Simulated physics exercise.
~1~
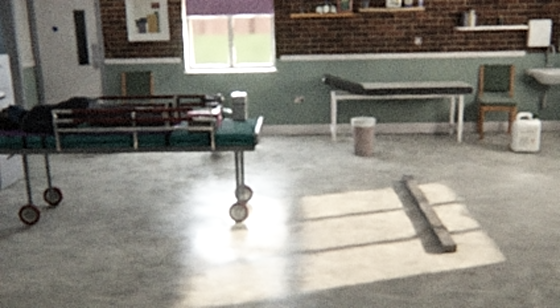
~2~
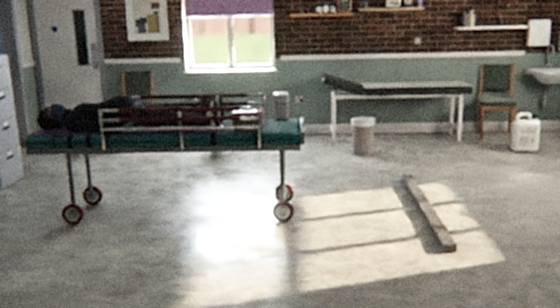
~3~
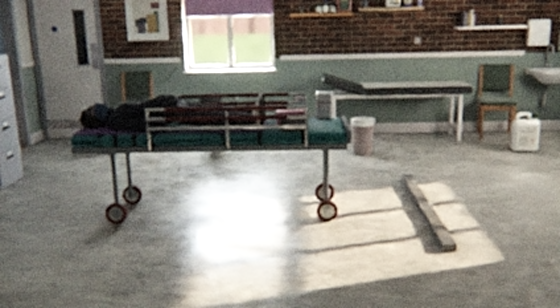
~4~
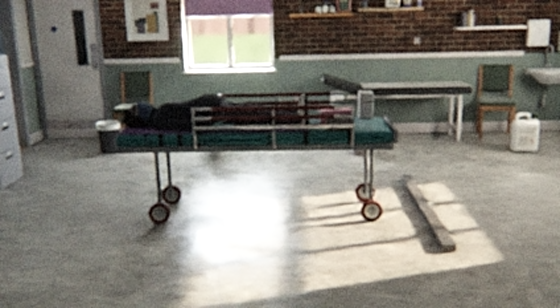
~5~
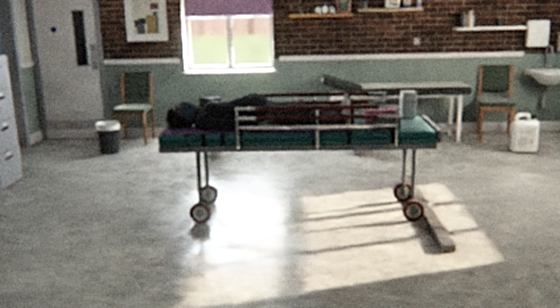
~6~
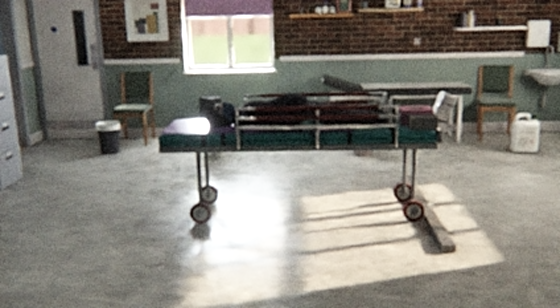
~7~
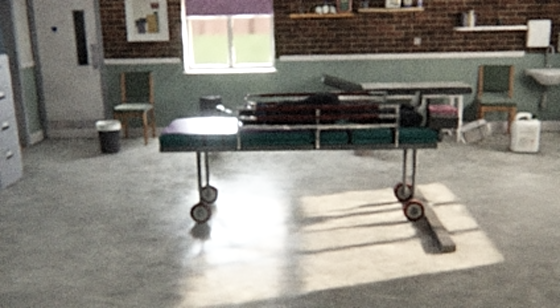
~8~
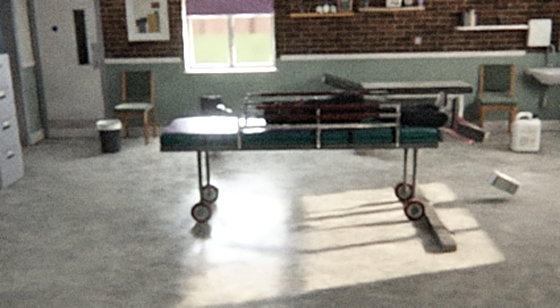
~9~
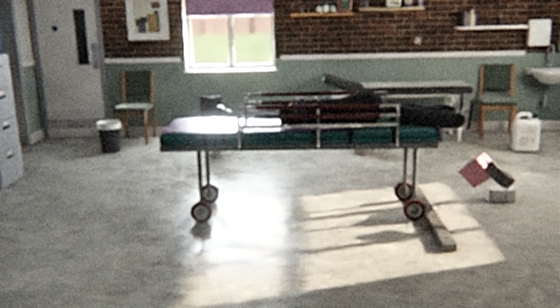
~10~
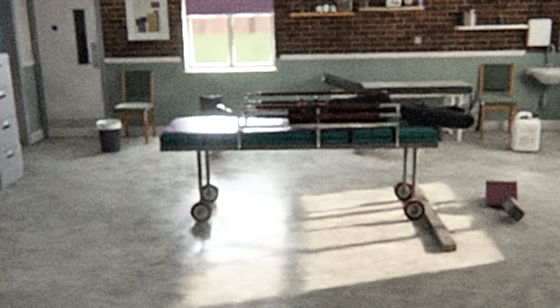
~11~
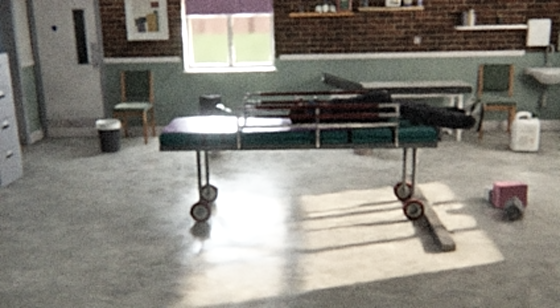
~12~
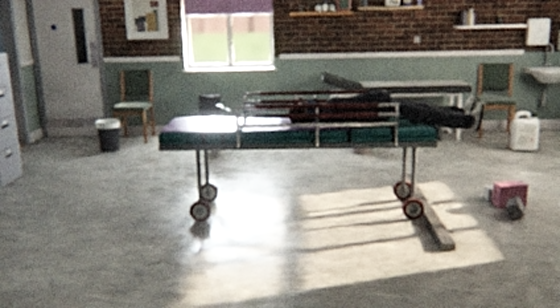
A gurney carrying a person lying down rolled right across a sunlit room and stopped dead at a sill on the floor, but the person slid on until an ankle crossed the foot end, while a white pump, a grey box and a pink case tumbled off.
